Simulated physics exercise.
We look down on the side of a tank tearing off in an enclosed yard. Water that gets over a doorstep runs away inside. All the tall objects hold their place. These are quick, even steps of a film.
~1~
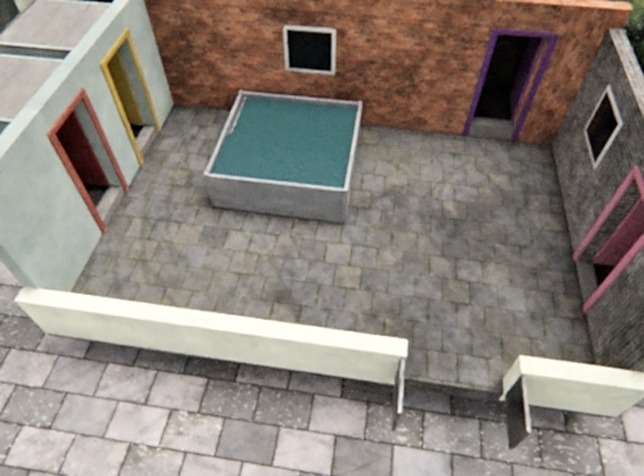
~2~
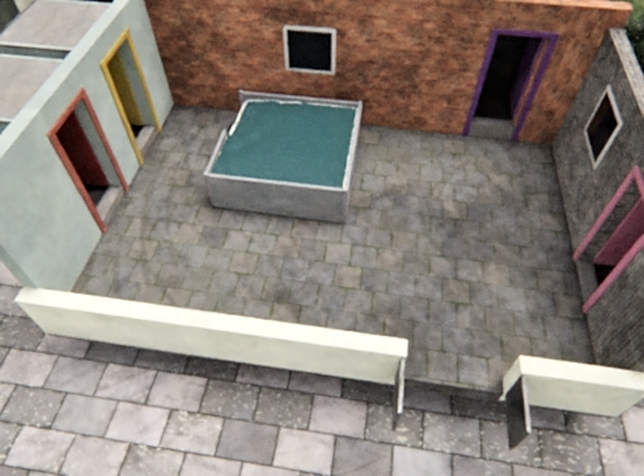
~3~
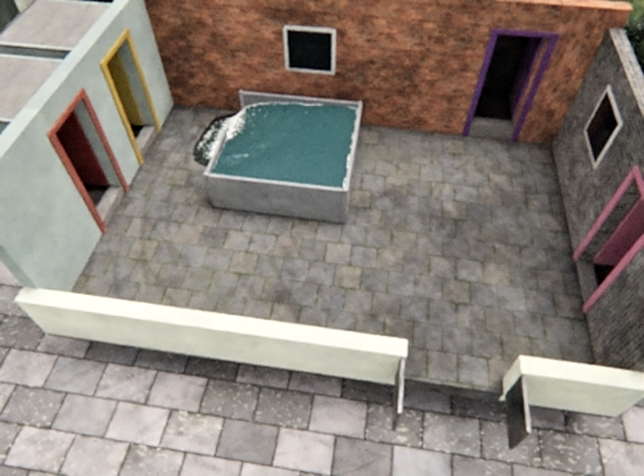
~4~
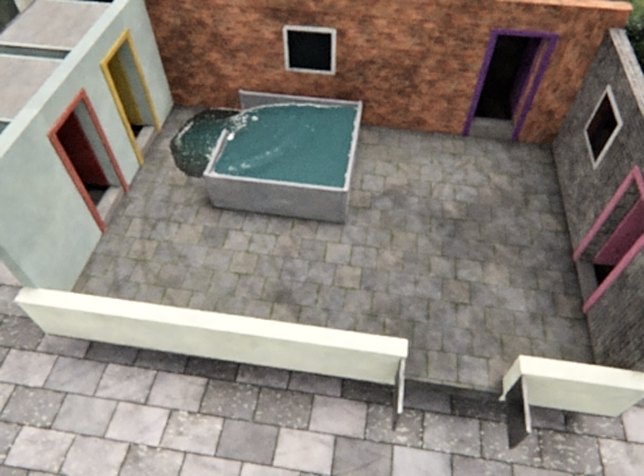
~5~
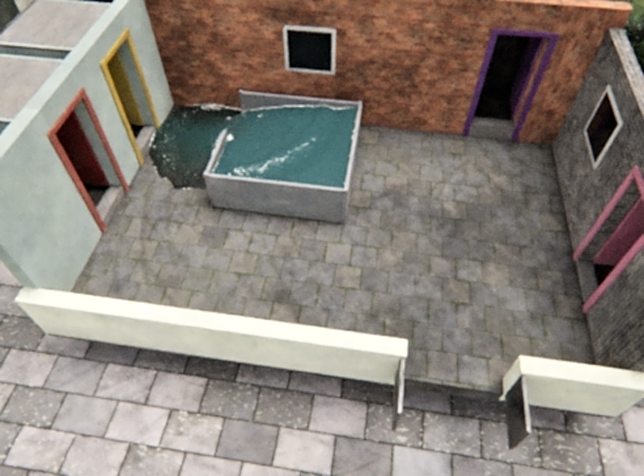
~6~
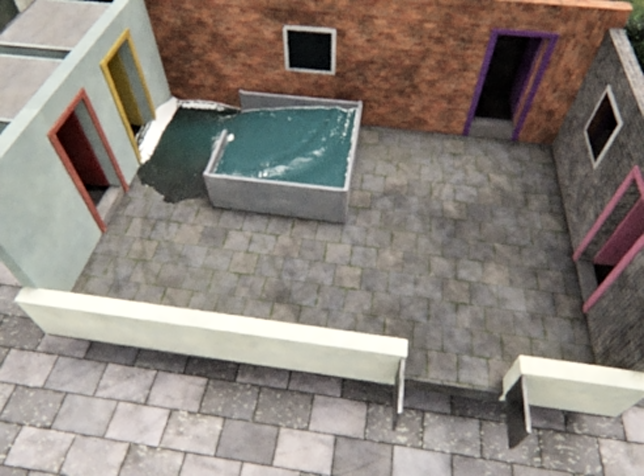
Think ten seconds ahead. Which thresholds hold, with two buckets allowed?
In the end: The red door admits no more than that; the purple door admits no more than that; the yellow door lets in a lot; the pink door lets in a lot.
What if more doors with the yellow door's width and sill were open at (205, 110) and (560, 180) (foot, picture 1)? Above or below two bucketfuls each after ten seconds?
In turn: Lets more in, stays under.
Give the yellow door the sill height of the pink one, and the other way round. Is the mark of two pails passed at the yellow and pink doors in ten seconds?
In short: The yellow one lets more in; the pink one stays under.
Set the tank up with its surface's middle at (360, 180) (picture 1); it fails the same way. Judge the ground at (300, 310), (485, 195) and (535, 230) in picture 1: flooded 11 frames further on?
In turn: Free of water, no water, dry.
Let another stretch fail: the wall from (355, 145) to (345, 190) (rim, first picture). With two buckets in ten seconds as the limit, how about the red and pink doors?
Then: Red door takes less, pink door floods.
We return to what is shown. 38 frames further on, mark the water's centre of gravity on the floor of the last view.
Roughly at (268, 200).
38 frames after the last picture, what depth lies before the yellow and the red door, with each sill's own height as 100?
Roughly 110 per cent, then 50 per cent.
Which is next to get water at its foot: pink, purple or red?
The one in red.
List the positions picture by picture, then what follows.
The open tank at (289, 140) is whole and still, in the first picture.
The front is at a hidden place, out from the gap at (238, 132), in the second picture.
The front is at (199, 158), out from the gap at (238, 134), in the third picture.
The front is at (174, 143), out from the gap at (239, 135), in the fourth picture.
Water pours out at (239, 135) and has run to (149, 150), in the fifth picture.
Water pours out at (239, 135) and has run to (138, 170), in the sixth picture.
A moment on, water covers 10 % of the floor; the red door wet at the sill, nothing in, the purple door not reached, the yellow door over two buckets in, the pink door not reached.
Next, water covers 20 % of the floor; the red door wet at the sill, nothing in, the purple door not reached, the yellow door far over two buckets in, the pink door not reached.
Then, water covers 35 % of the floor; the red door wet at the sill, nothing in, the purple door not reached, the yellow door far over two buckets in, the pink door not reached.
Later, water covers 80 % of the floor; the red door wet at the sill, nothing in, the purple door wet at the sill, nothing in, the yellow door far over two buckets in, the pink door not reached.
In the end, water covers 95 % of the floor; the red door wet at the sill, nothing in, the purple door wet at the sill, nothing in, the yellow door far over two buckets in, the pink door over two buckets in.
